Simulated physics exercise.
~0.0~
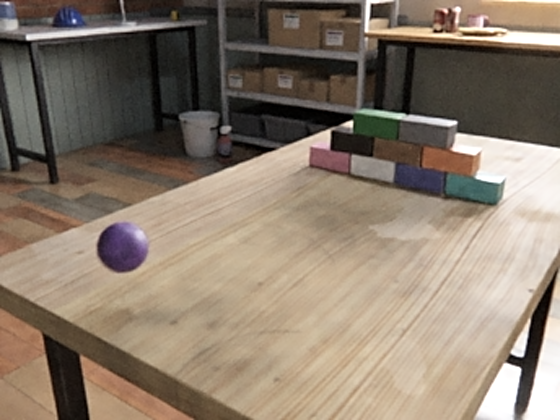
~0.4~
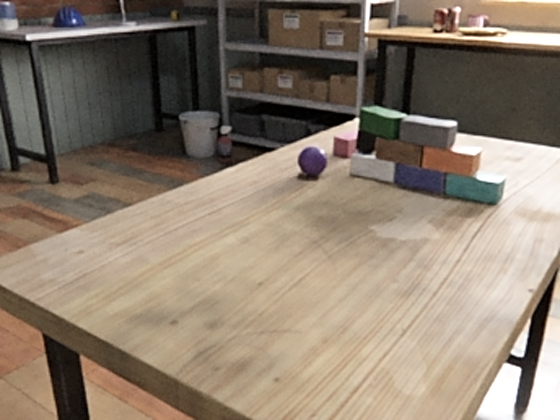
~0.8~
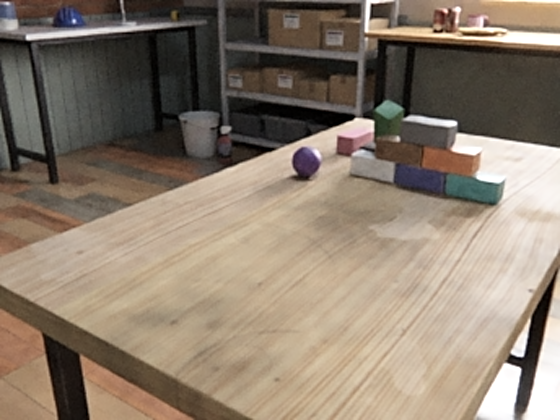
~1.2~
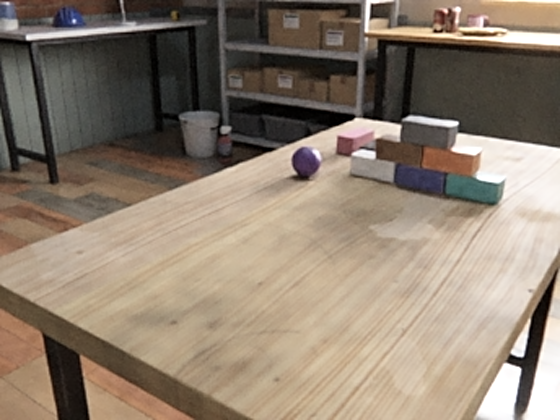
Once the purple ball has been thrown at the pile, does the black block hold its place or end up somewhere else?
The black block ends up somewhere else, shifted out of its original spot in the pile.
